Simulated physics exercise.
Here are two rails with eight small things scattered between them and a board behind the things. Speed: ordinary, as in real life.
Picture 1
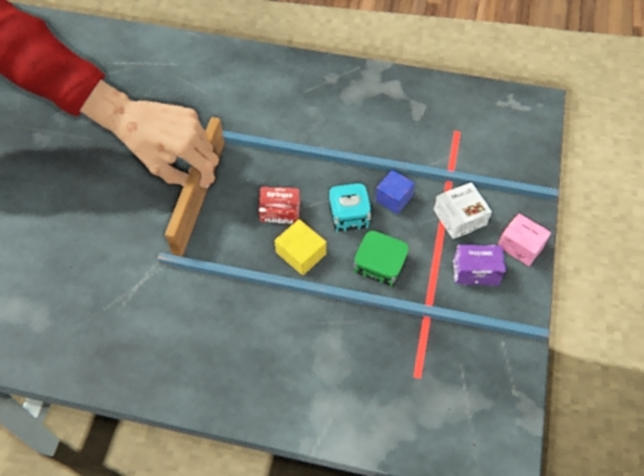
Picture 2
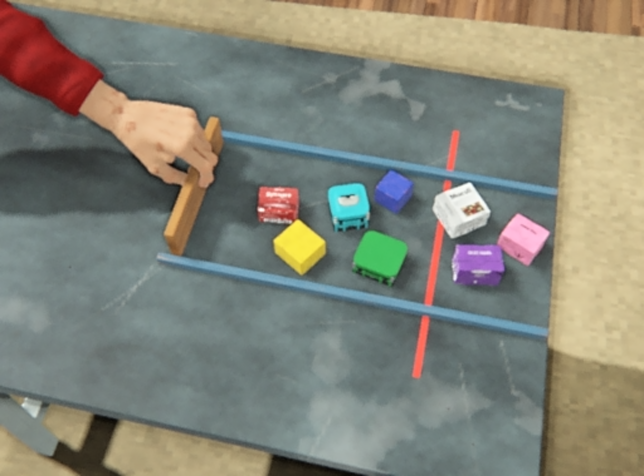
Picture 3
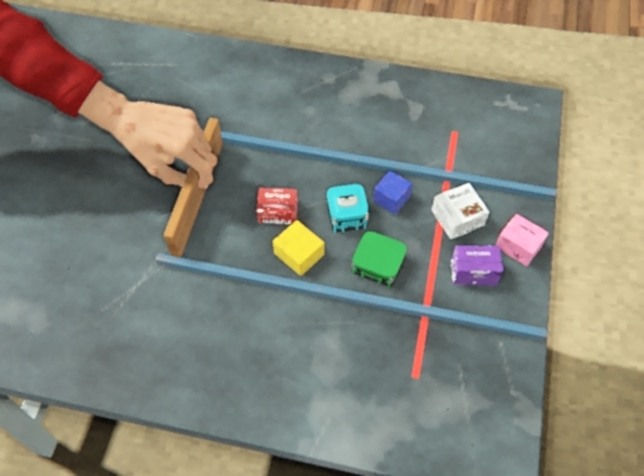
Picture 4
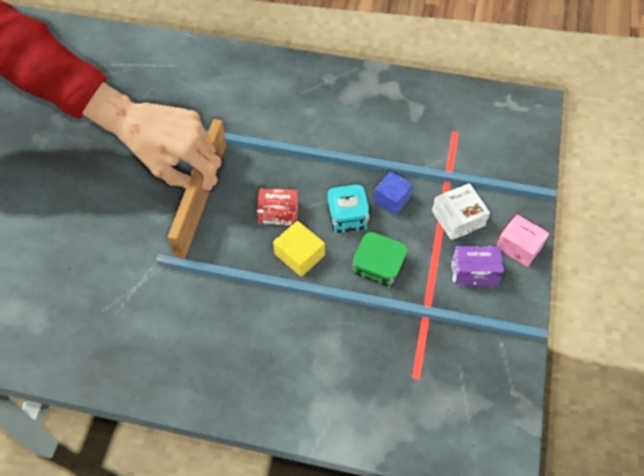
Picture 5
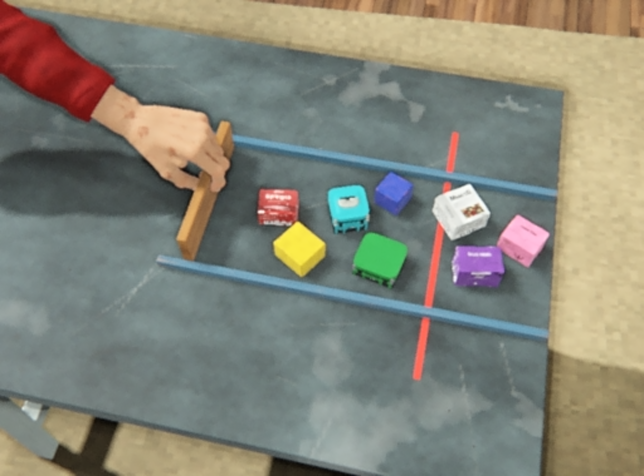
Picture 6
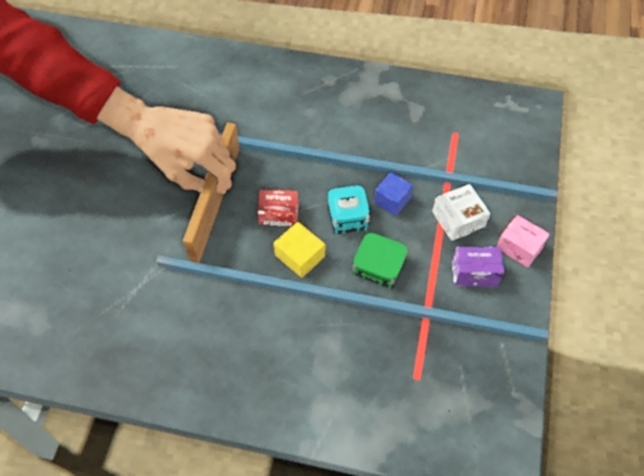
On a dark table between two blue rails, eight small colorful boxes and blocks sat still while a red-sleeved hand held a wooden board, then slid it slightly right toward them.
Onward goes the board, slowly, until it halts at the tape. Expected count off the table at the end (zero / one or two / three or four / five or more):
Count them up and nothing's fallen, not one.
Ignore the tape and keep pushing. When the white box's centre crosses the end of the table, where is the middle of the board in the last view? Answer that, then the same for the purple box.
Approx. (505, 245) for the first, approx. (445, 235) for the second.
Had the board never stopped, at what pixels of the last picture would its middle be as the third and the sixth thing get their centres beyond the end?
It sits near (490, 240), and then near (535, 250).
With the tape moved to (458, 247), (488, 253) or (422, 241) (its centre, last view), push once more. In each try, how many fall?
Respectively 1, 2 and 0.
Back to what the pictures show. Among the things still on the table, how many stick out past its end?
The tally is 2.
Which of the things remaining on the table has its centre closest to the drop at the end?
The one you want is the purple box.
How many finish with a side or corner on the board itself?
Looks like 3 of them, all told.
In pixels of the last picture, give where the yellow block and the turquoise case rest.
One is at about (454, 270), the other at about (498, 242).
Early on, none off yet; pink box at rest near (523, 241); purple box at rest near (477, 267); white box at rest near (461, 213).
A while later, none off yet; pink box at rest near (523, 241); purple box travelled about its own width near (512, 277); white box travelled about its own width near (490, 206).
Finally, the number that fall off is zero.
